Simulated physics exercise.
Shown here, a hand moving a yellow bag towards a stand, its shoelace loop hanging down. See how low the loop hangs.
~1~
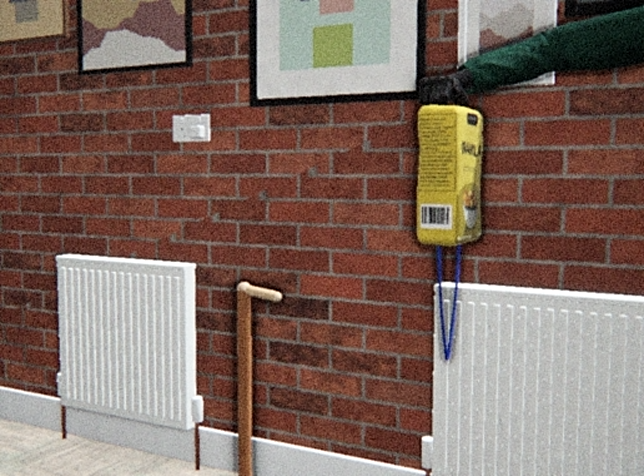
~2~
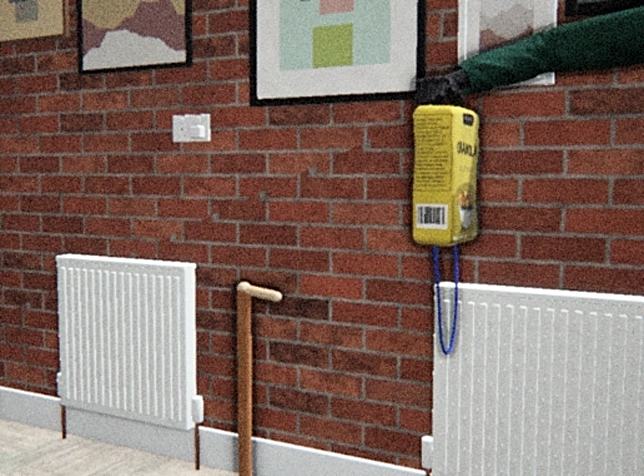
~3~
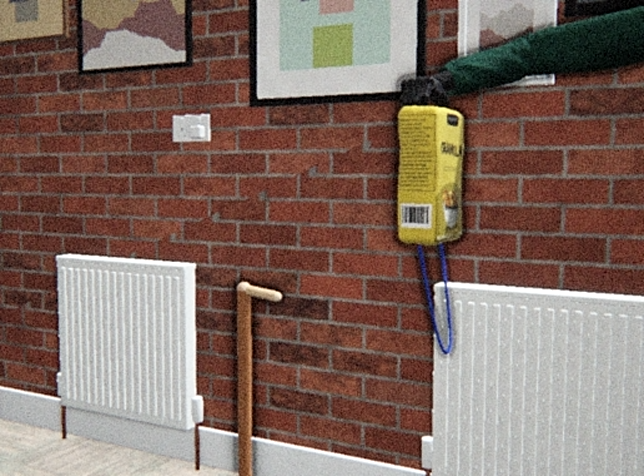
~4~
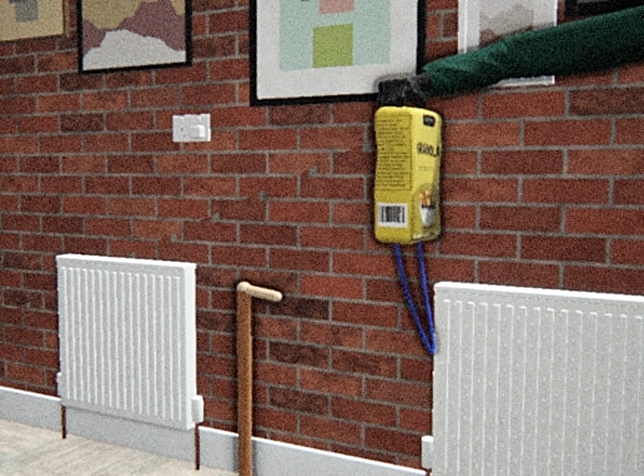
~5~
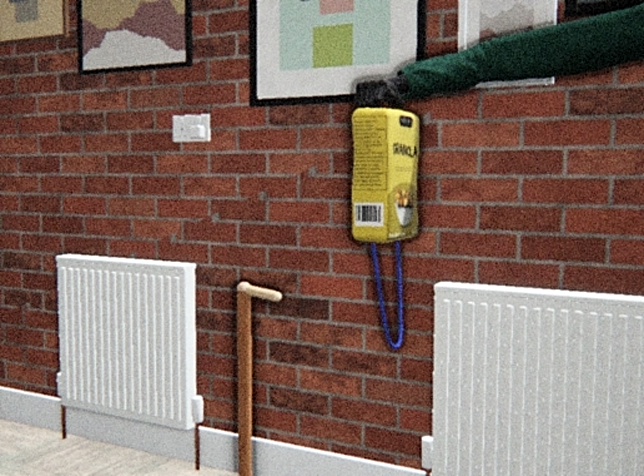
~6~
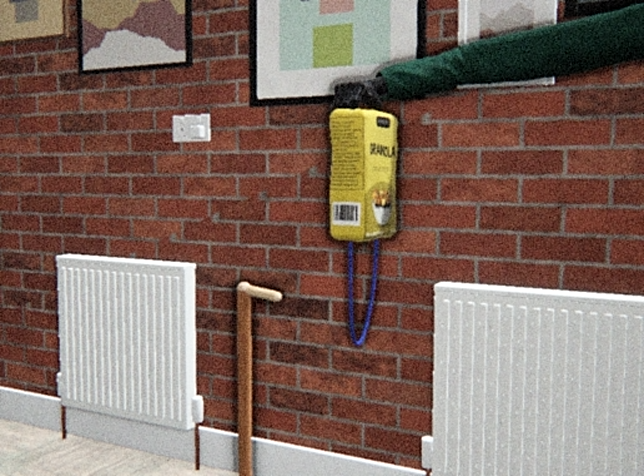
To begin with, a dark-gloved hand in a green sleeve holds a yellow bag against a brick wall, a blue loop dangling beneath it. The hand then carries the bag steadily left toward a wooden stand, the loop swaying slightly and still hanging lower than the stand's hook.
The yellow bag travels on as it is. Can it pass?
The yellow bag is jerked back by its loop.
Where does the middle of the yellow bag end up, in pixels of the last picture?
It ends at (185, 175).
Then, 0.46 s on from there, bag nearing the post near (297, 175).
Then, 0.92 s on from there, bag over the post near (236, 175).
In the end, bag past the post near (184, 175); loop tight round the post, hand stopped. The yellow bag snags on the hook.
